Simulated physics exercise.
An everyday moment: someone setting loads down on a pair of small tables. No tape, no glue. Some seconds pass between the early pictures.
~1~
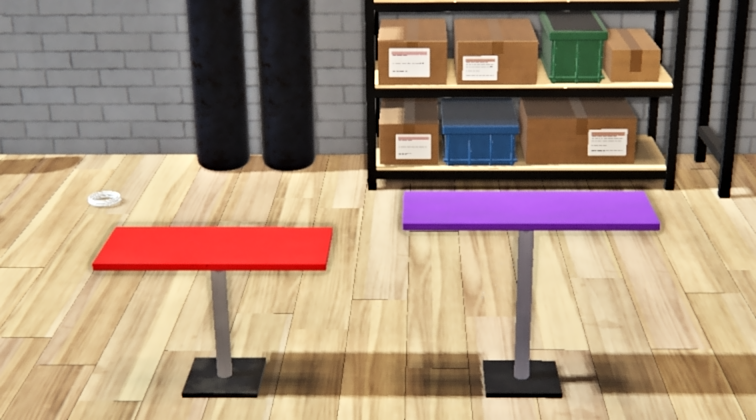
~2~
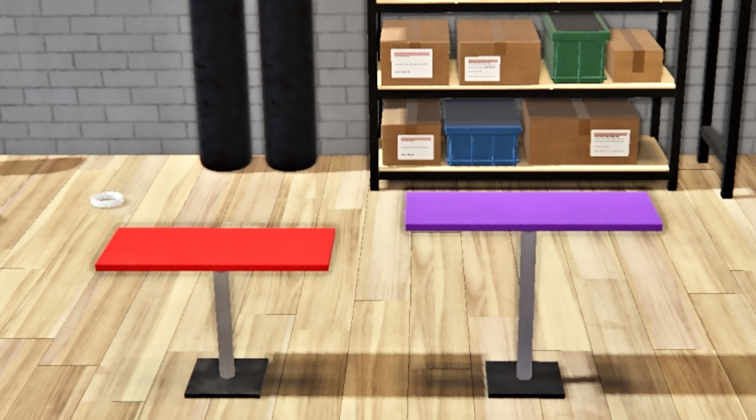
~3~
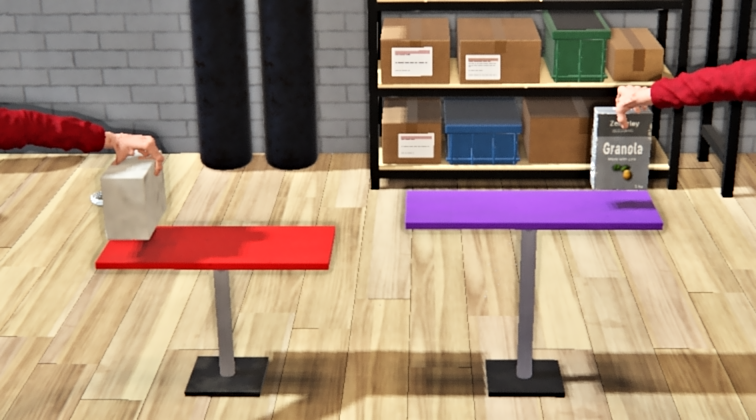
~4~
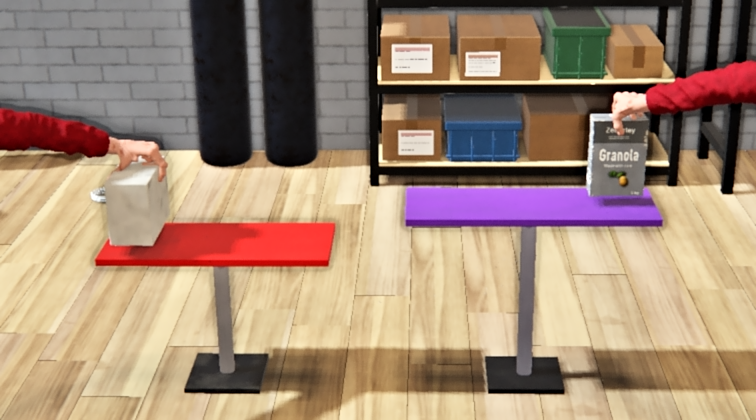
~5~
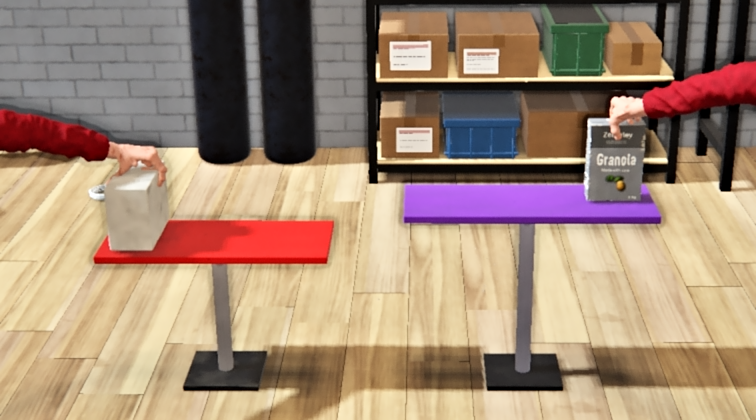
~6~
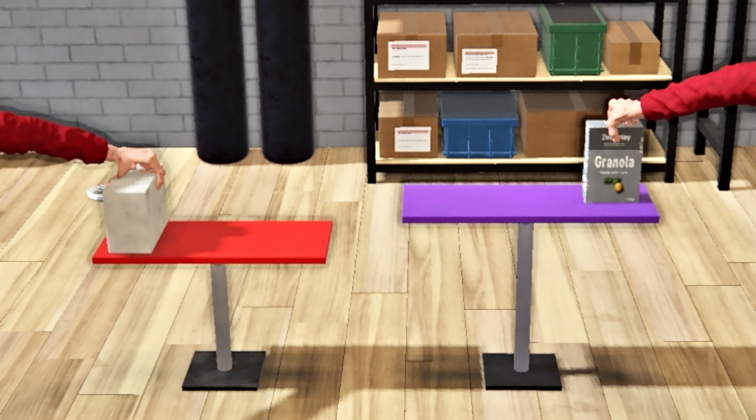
At the start, a red table and a taller purple table stand empty on a wooden floor before shelves of boxes. Then two red-sleeved arms appear, one lowering a pale block onto the red table's left end, the other a granola box onto the purple table's right end, both hands still gripping.
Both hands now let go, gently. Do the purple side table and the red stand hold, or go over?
Here the purple side table holds firm, the red stand overbalances.
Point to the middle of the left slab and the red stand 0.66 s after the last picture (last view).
The left slab around (35, 276); the red stand around (113, 253).
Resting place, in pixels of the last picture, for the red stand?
Near (58, 284).
Then, 0.50 s after the last picture, purple side table at rest near (527, 203); red stand tipped 18° from how it was near (169, 237).
Then, 0.66 s after the last picture, purple side table at rest near (527, 203); red stand tipped 42° from how it was near (114, 253).
Then, 0.78 s after the last picture, purple side table at rest near (527, 203); red stand tipped 64° from how it was near (70, 281).
At rest, the purple side table stays flat on its feet, near (527, 203); the red stand tips up, near (58, 284).
